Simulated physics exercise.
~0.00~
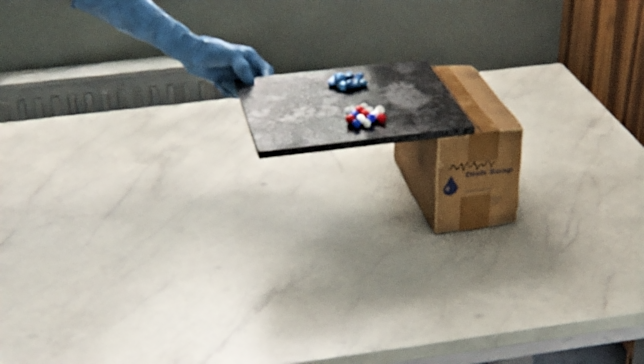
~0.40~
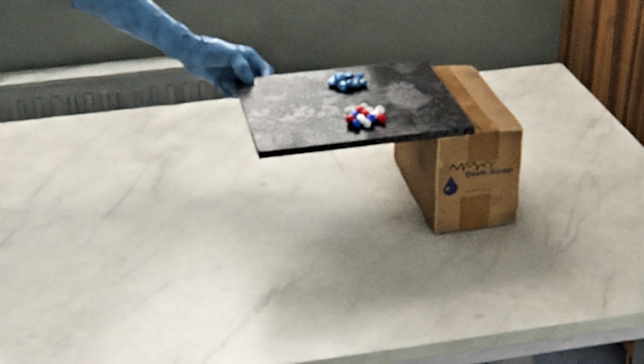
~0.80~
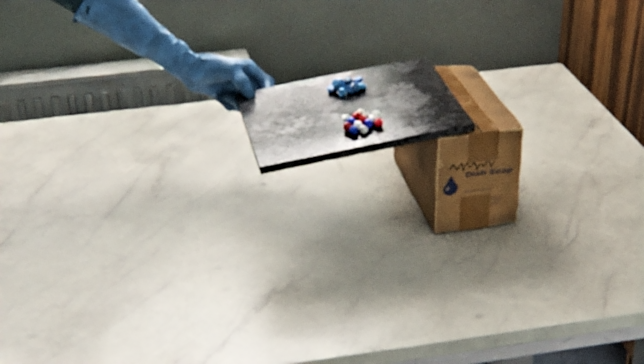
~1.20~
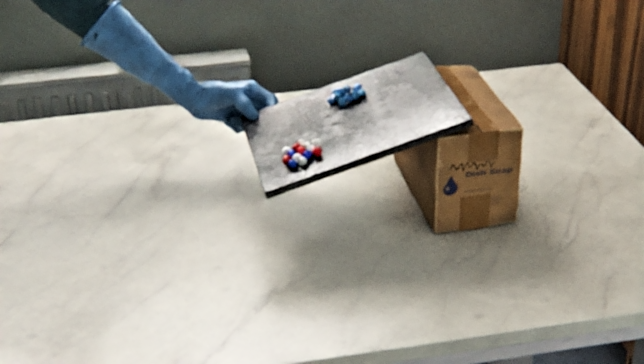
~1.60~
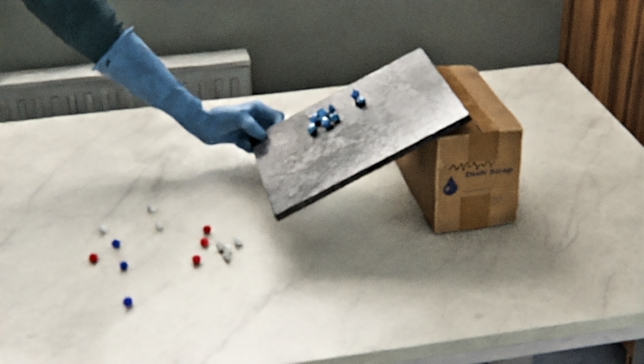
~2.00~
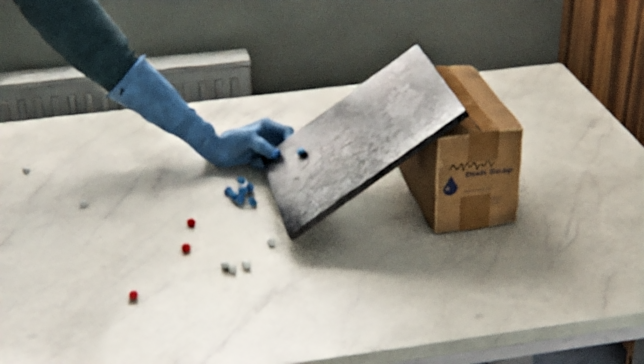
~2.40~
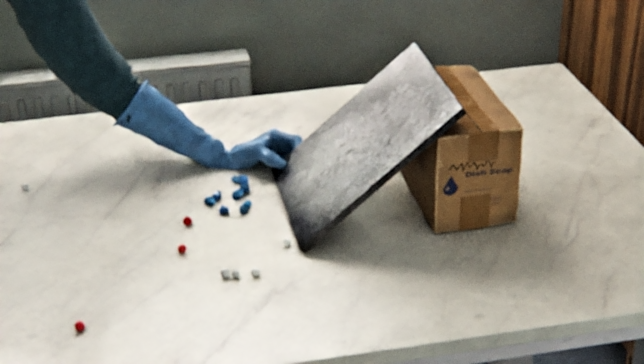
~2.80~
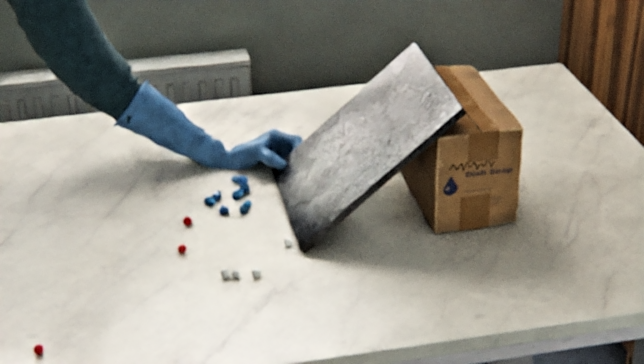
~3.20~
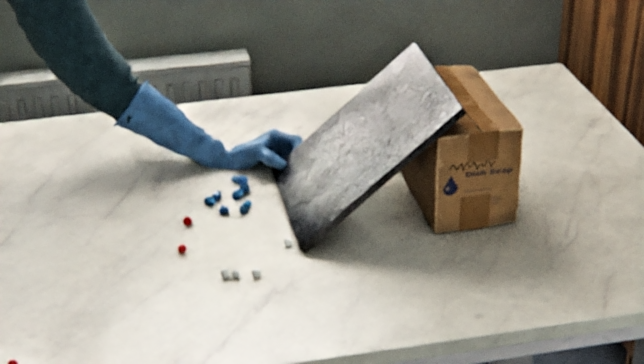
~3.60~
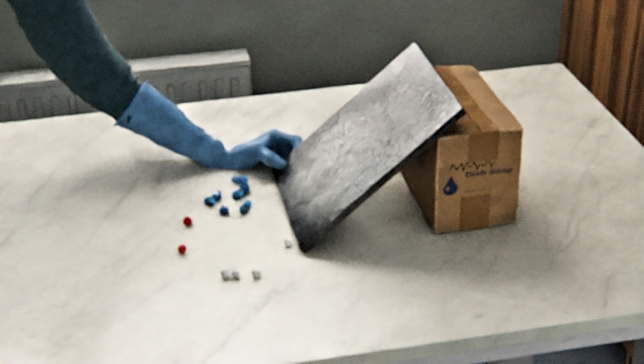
On a white marble-patterned table beside a grey wall and radiator, seen from slightly above, a blue-gloved hand holds the left end of a dark board propped on a cardboard box at right. Blue pieces lie toward the back of the board, with a red, white and blue cluster nearer the front. The hand lowers its end, and the mixed cluster slides left, then scatters across the table. The blue pieces follow, stopping in a loose group near the board's lowered edge. A red piece rolls out of view at lower left, leaving two red and several pale pieces at rest.
